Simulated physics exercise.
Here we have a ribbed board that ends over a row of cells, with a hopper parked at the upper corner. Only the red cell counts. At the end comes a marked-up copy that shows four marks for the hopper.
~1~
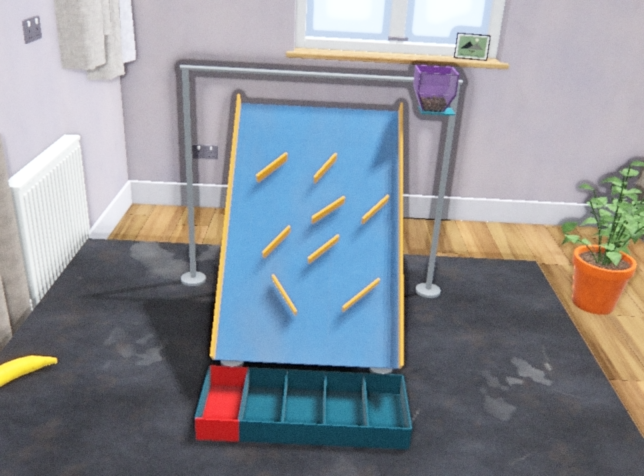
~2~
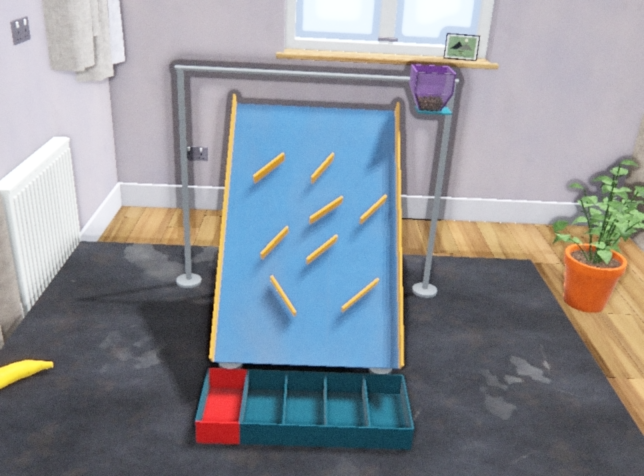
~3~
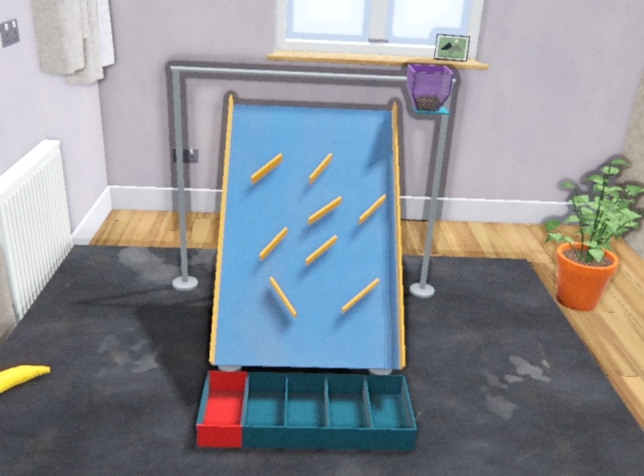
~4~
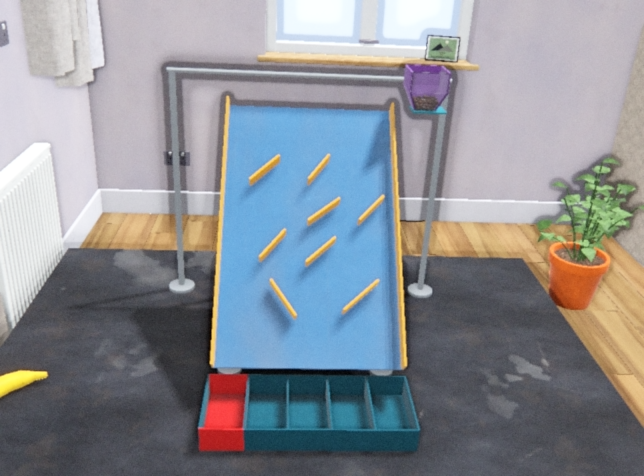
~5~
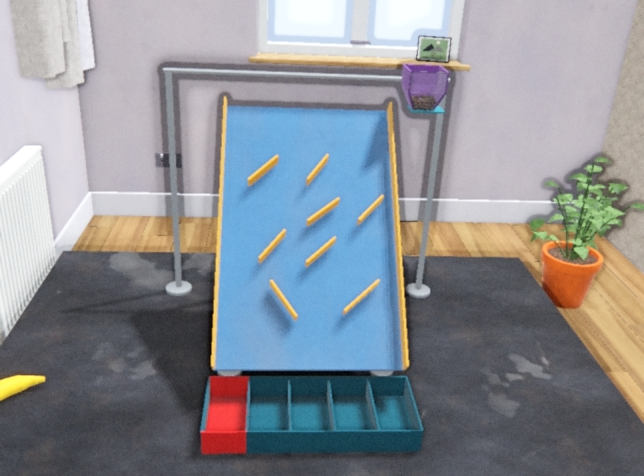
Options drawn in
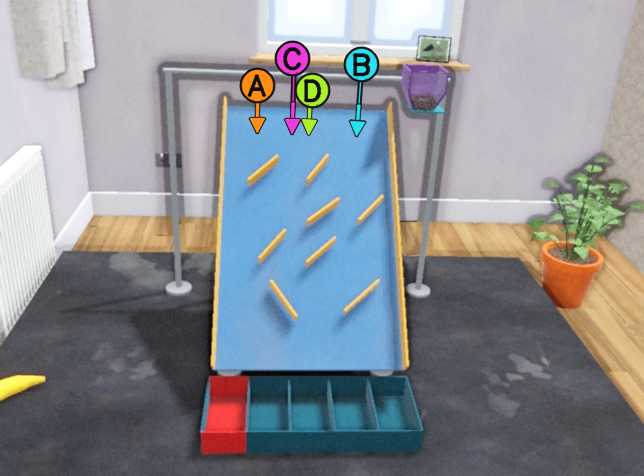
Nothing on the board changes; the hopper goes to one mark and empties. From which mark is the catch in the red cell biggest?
The answer is mark A.
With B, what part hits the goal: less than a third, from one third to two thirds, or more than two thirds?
Less than a third.
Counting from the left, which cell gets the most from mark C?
The first.
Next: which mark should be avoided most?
B it is.
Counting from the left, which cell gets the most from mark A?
The first from the left.
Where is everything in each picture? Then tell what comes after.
Hopper at (432, 102), chocolate balls, door shut, in the first frame.
Ribs (254, 176) to (284, 153), (312, 177) to (333, 153), (310, 218) to (342, 197), in the second frame.
Ribs (360, 219) to (385, 195), (260, 255) to (286, 228), (307, 260) to (336, 236), in the third frame.
Ribs (271, 279) to (296, 315), (344, 310) to (379, 280), in the fourth frame.
Red cell at (224, 441), number 1 of 5 from the left, in the fifth frame.
On the marked copy, mark A meets the board at (257, 127); mark B meets the board at (357, 130); mark C meets the board at (292, 128); mark D meets the board at (308, 129).
With A, about two thirds in the red cell, a small part in other cells, about a quarter outside the box.
With B, a small part in the red cell, most in other cells, a small part outside the box.
With C, about half in the red cell, about a third in other cells, about a quarter outside the box.
With D, about half in the red cell, about a third in other cells, about a quarter outside the box.
